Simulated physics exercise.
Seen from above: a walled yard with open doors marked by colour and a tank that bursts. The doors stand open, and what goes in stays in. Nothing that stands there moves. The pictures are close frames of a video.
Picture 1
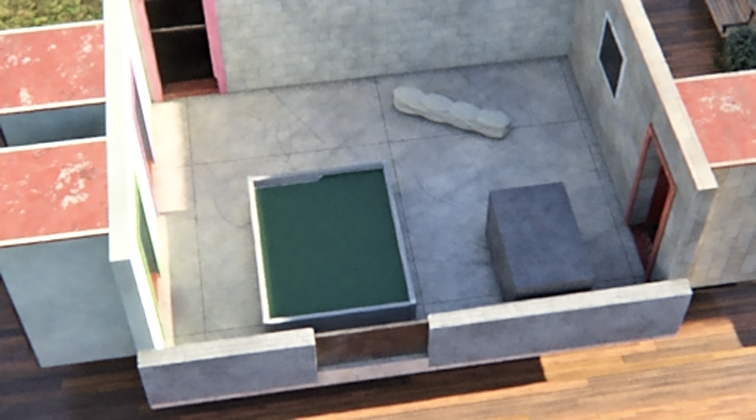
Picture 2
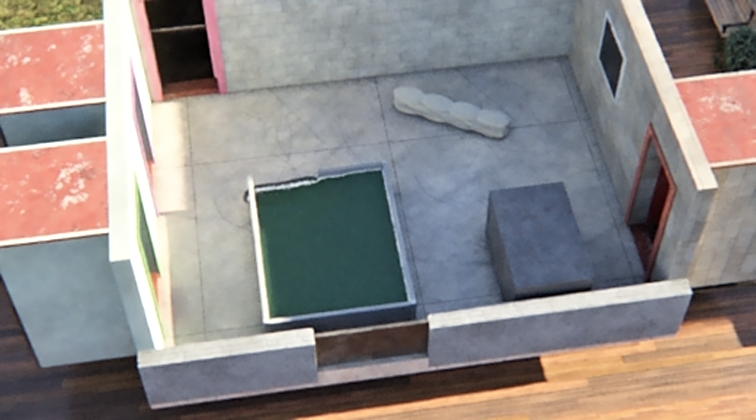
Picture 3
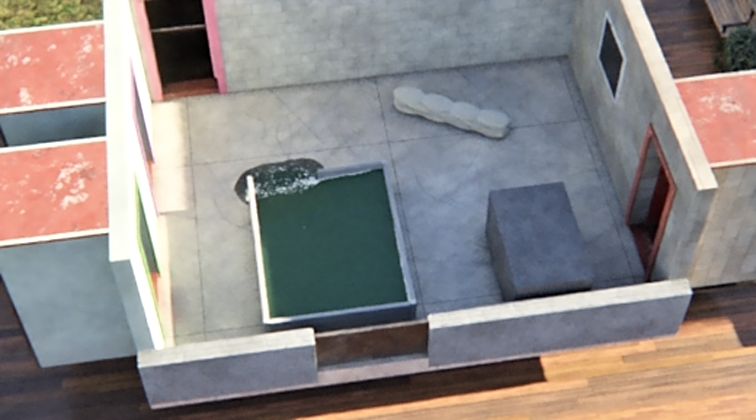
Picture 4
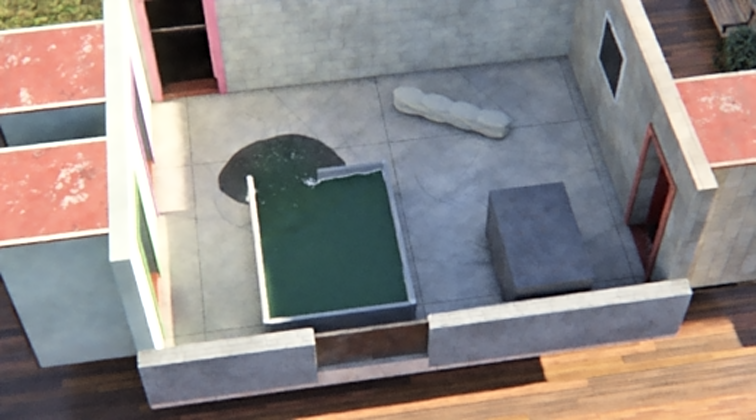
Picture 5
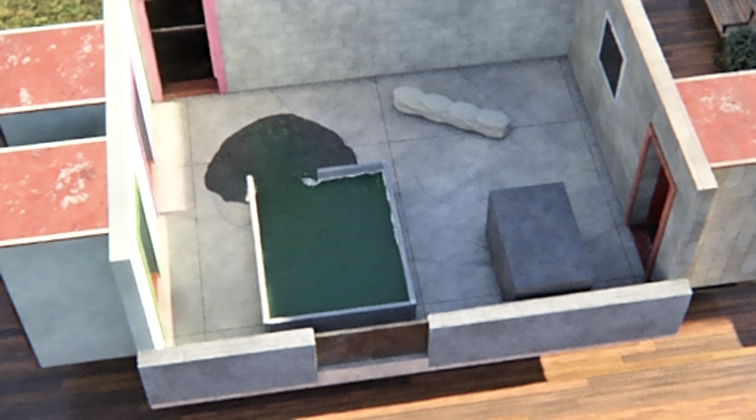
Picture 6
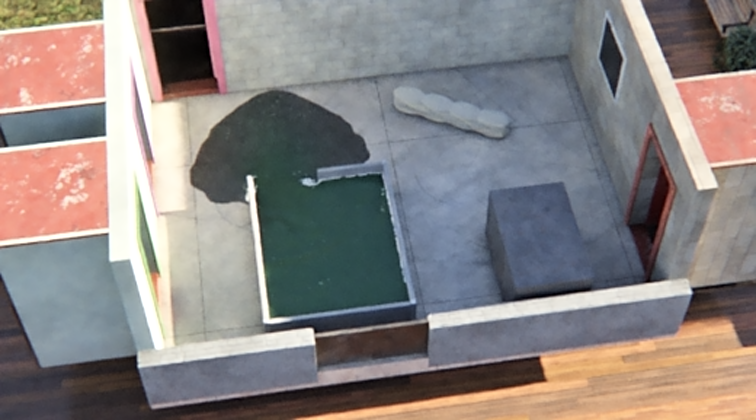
Dark green water pouring from the far side of an open tank and spreading across the grey floor of a roofless room.
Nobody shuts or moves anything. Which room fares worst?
Most goes in at the pink door.
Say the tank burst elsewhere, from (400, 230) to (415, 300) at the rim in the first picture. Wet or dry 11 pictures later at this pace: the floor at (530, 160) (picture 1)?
Verdict: Flooded.
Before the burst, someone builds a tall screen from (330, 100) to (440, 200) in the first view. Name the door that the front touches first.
I say the pink one.
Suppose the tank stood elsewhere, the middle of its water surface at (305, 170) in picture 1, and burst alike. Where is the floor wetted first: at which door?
It is the pink door.
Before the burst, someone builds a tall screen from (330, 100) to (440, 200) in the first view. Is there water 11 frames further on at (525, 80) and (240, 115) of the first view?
In turn: Clear, covered.
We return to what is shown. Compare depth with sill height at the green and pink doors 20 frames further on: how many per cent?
About 0 and 180 per cent.
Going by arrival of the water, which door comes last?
I say the red door.
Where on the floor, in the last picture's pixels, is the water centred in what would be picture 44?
Close to (325, 199).
A moment on, water covers 20 % of the floor; purple door not reached, red door not reached, green door not reached, pink door wet at the sill, nothing in.
Next, water covers 25 % of the floor; purple door wet at the sill, nothing in, red door not reached, green door not reached, pink door a trickle in.
Then, water covers 40 % of the floor; purple door wet at the sill, nothing in, red door not reached, green door not reached, pink door some in.
Later, water covers 80 % of the floor; purple door wet at the sill, nothing in, red door wet at the sill, nothing in, green door wet at the sill, nothing in, pink door a lot in.
In the end, water covers 95 % of the floor; purple door wet at the sill, nothing in, red door a trickle in, green door wet at the sill, nothing in, pink door a lot in; the pink door has let in the most.
